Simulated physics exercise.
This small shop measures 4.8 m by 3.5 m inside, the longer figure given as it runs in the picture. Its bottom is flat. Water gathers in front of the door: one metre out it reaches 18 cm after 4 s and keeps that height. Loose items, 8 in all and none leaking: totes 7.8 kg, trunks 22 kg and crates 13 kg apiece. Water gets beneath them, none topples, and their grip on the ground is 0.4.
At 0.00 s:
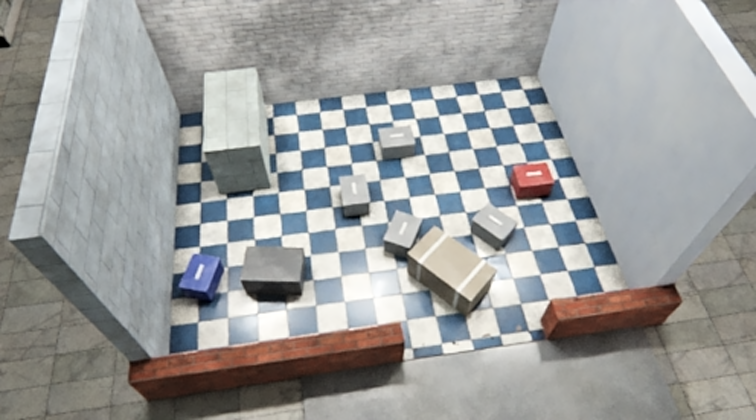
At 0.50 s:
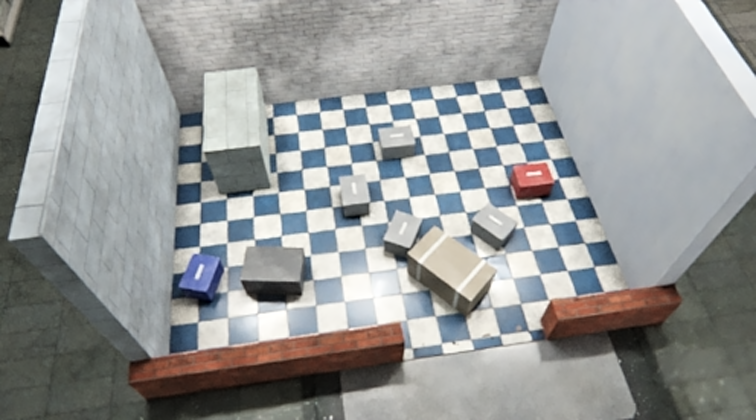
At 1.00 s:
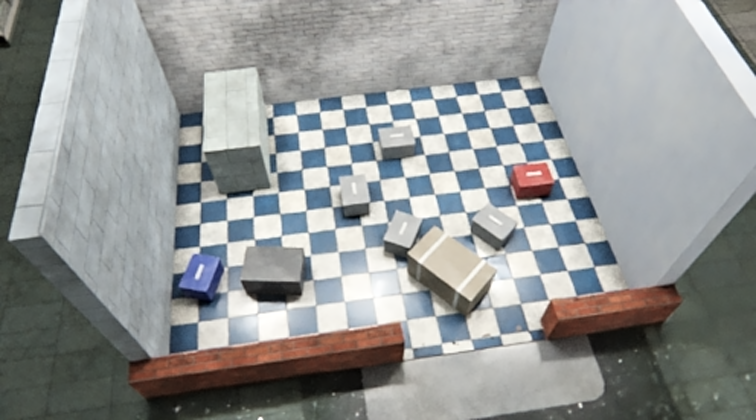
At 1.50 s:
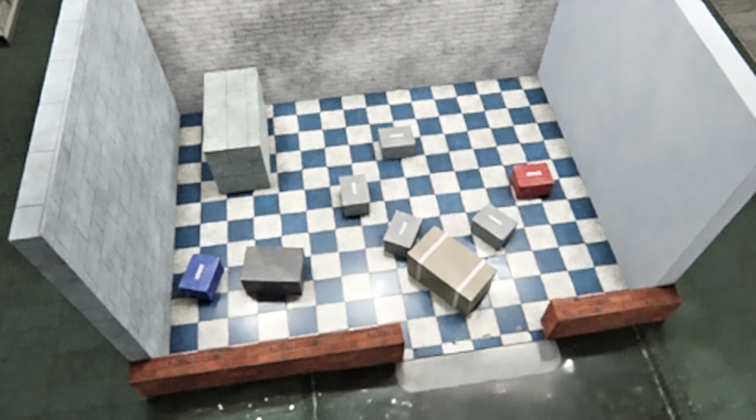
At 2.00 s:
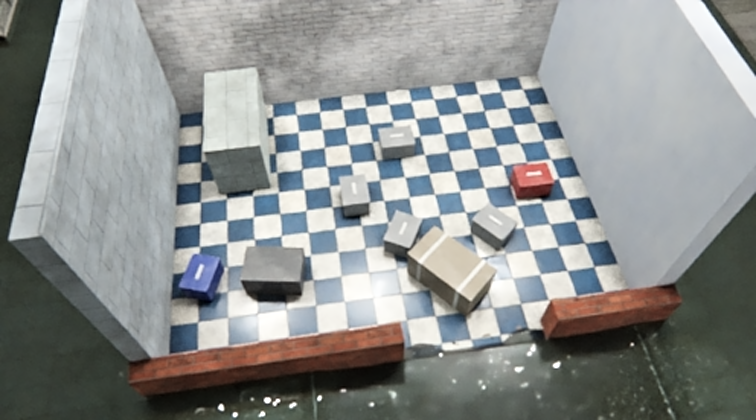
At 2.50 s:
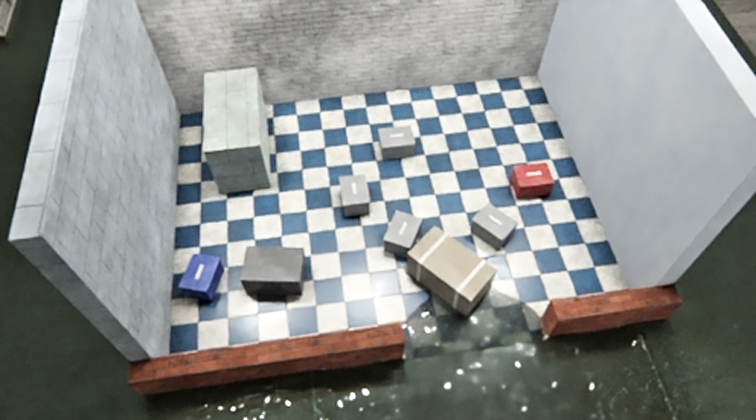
Dark water spreads over the paving outside a small tiled room and reaches its doorway.
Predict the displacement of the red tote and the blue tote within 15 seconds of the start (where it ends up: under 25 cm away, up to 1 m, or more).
The red tote gets carried off; the blue tote gets carried off.
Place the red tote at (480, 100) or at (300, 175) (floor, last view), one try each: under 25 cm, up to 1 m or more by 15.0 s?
In that order: It gets carried off; it gets carried off.
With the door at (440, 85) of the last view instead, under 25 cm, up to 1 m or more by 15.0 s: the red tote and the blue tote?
Then the red tote ends far away, the blue tote travels far.
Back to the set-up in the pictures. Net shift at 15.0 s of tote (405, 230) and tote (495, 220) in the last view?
In turn: 250 cm, 200 cm.
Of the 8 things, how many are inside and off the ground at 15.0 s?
8 of them.
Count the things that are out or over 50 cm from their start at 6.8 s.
By then 6.
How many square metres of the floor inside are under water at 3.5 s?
Roughly 1.5 m2.
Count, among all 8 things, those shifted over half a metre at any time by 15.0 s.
That makes 8.
After 3.5 s the red tote is near (534, 174), 0.0 m from its start, aground; the blue tote is near (200, 272), 0.0 m from its start, aground; 0 afloat.
After 6.8 s the red tote is near (529, 89), 1.4 m from its start, aground; the blue tote is near (200, 272), 0.0 m from its start, aground; 0 afloat.
After 11.0 s the red tote is near (473, 77), 1.6 m from its start, afloat; the blue tote is near (201, 274), 0.0 m from its start, aground; 6 afloat.
After 15.0 s the red tote is near (422, 82), 1.9 m from its start, afloat; the blue tote is near (346, 296), 1.5 m from its start, afloat; 8 afloat.
